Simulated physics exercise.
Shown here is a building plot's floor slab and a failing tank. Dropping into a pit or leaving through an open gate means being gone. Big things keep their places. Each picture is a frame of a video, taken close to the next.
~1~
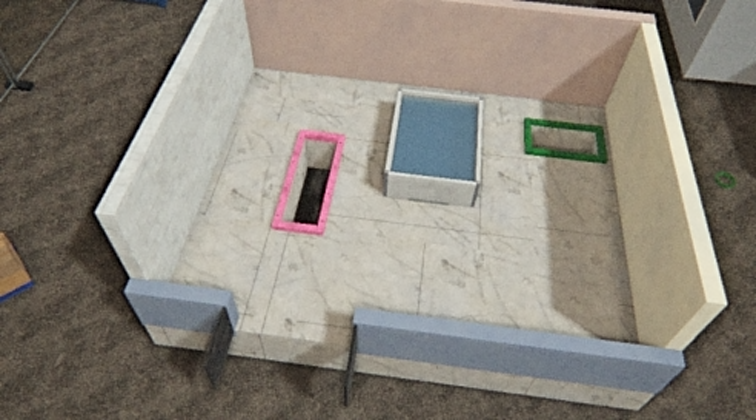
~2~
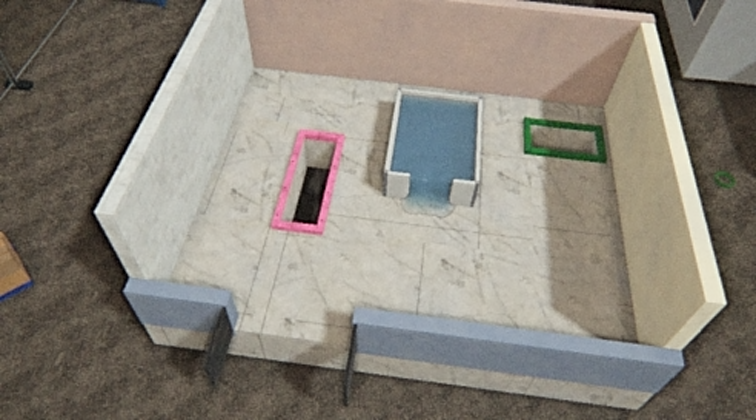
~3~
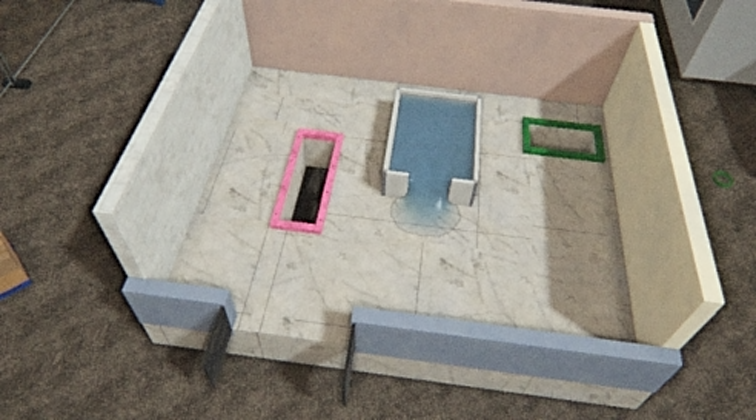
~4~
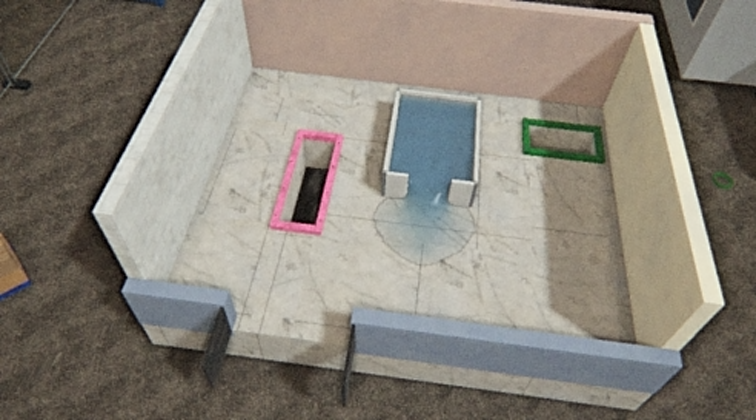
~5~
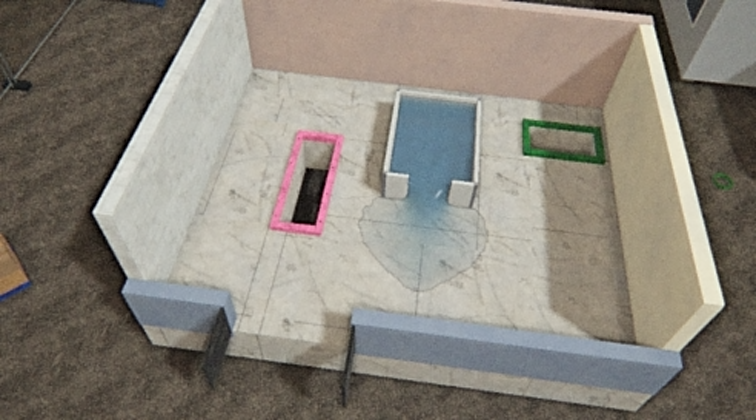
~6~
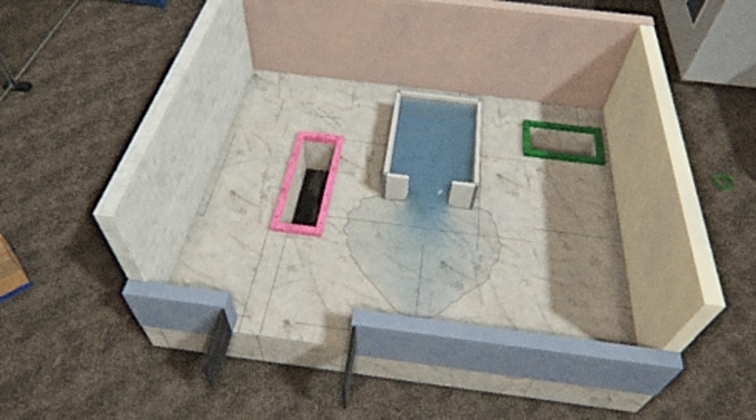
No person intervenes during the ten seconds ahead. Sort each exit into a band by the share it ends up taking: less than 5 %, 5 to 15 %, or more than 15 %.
Bands: Gate: More than 15 %; pink pit: Less than 5 %; green pit: Less than 5 %.
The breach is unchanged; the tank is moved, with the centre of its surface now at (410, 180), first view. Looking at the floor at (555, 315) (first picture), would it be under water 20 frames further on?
The answer is submerged.
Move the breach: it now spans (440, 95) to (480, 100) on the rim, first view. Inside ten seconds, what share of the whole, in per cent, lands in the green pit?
Roughly 15 per cent goes to the green pit.
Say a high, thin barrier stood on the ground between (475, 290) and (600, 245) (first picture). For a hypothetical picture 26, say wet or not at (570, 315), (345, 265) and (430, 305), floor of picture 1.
Running through them in order, the first comes out taken by the flood, the second taken by the flood and the last taken by the flood.
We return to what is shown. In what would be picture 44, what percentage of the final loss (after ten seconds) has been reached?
I'd say about 75 per cent.
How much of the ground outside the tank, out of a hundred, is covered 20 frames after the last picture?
It comes to 30 per cent.
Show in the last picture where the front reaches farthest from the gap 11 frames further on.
My guess would be about (632, 370).
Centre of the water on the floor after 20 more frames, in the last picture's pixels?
That puts it at around (440, 219).
A moment on, water covers 20 % of the floor; the gate 0 %, the pink pit 0 %, the green pit 0 %.
Next, water covers 30 % of the floor; the gate 2 %, the pink pit 0 %, the green pit 0 %.
Then, water covers 30 % of the floor; the gate 9 %, the pink pit 0 %, the green pit 0 %.
Later, water covers 50 % of the floor; the gate 15 %, the pink pit 0 %, the green pit 0 %.
In the end, water covers 70 % of the floor; the gate 21 %, the pink pit 0 %, the green pit 0 %.
